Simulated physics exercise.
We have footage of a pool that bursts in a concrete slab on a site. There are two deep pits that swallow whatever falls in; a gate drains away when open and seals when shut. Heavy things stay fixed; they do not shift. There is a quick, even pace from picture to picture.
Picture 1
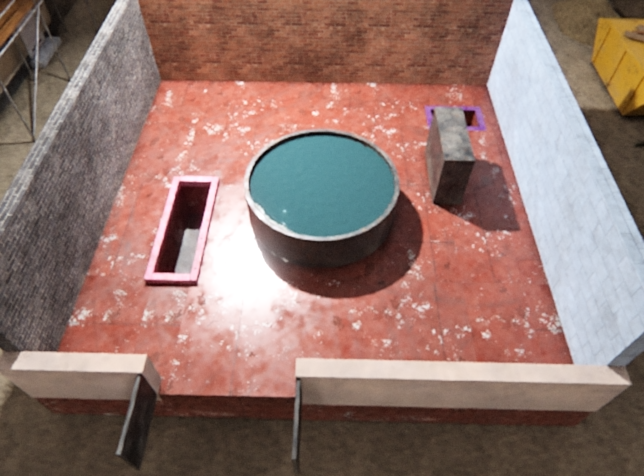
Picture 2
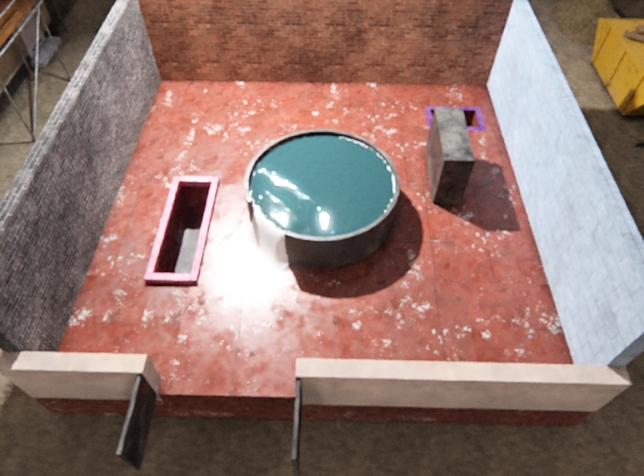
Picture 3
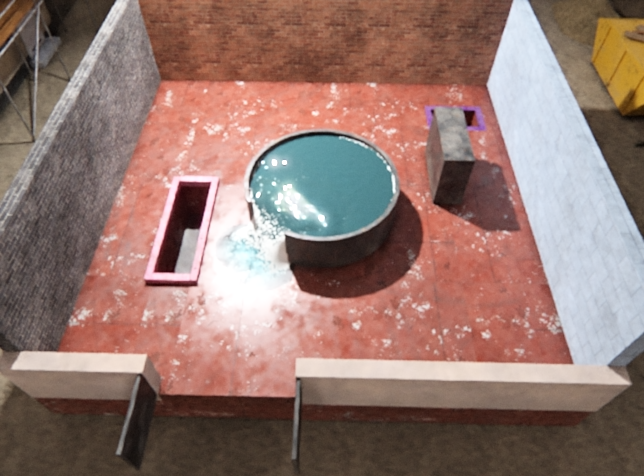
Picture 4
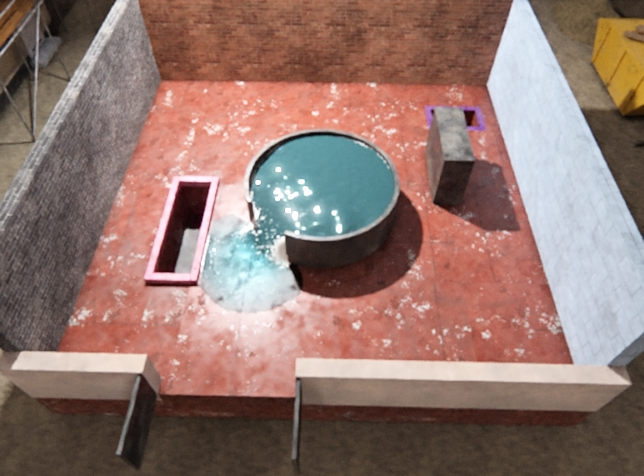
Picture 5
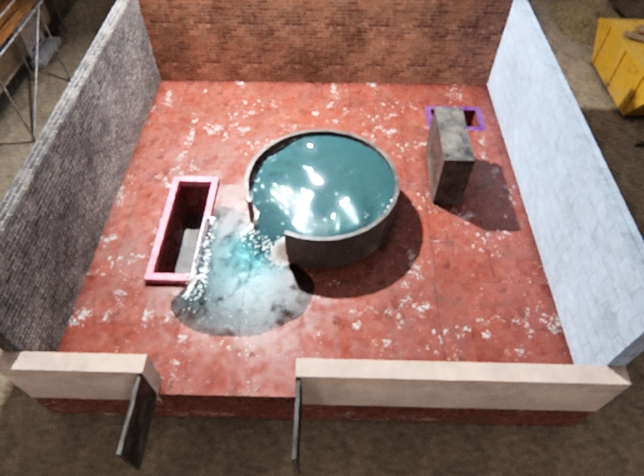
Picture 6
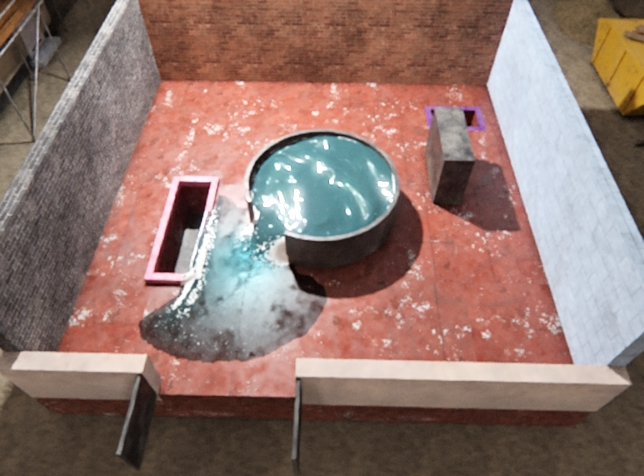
A round, dark-walled tank of teal water opens at its lower left side and pours a pale, foaming sheet across a mottled red floor, seen from above by a still camera. Brick, grey and pale blue walls enclose it, with a pink-rimmed rectangular pit left and a grey block by a purple-edged opening right. The water fans past the pit toward the lower left, while the tank's surface ripples.
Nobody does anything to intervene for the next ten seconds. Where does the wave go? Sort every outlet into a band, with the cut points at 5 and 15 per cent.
Final shares: The gate over 15 %; the pink pit over 15 %; the purple pit under 5 %.
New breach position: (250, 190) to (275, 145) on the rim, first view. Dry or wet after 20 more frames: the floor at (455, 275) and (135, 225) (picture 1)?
In turn: No water, wet.
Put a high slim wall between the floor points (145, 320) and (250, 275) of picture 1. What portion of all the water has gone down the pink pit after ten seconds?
Share for the pink pit - 35 percent.
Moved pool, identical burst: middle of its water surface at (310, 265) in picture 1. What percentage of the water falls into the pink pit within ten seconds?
Estimate for the pink pit - some 0 in a hundred.
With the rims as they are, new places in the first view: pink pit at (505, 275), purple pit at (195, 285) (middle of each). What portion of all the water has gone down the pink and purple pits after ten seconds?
Of the total, the pink pit holds 0 per cent and the purple pit 45 per cent.
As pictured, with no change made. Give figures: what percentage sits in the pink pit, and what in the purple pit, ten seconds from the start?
That's 16 per cent for the first and 0 per cent for the second.
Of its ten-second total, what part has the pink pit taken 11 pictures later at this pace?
Close to 45 percent.
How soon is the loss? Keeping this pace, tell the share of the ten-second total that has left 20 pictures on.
I'd put it at 50 per cent.
A moment on, water covers 15 % of the floor; the gate 1 %, the pink pit 4 %, the purple pit 0 %.
Next, water covers 15 % of the floor; the gate 6 %, the pink pit 8 %, the purple pit 0 %.
Then, water covers 25 % of the floor; the gate 11 %, the pink pit 12 %, the purple pit 0 %.
Later, water covers 35 % of the floor; the gate 20 %, the pink pit 15 %, the purple pit 0 %.
In the end, water covers 55 % of the floor; the gate 29 %, the pink pit 17 %, the purple pit 0 %.
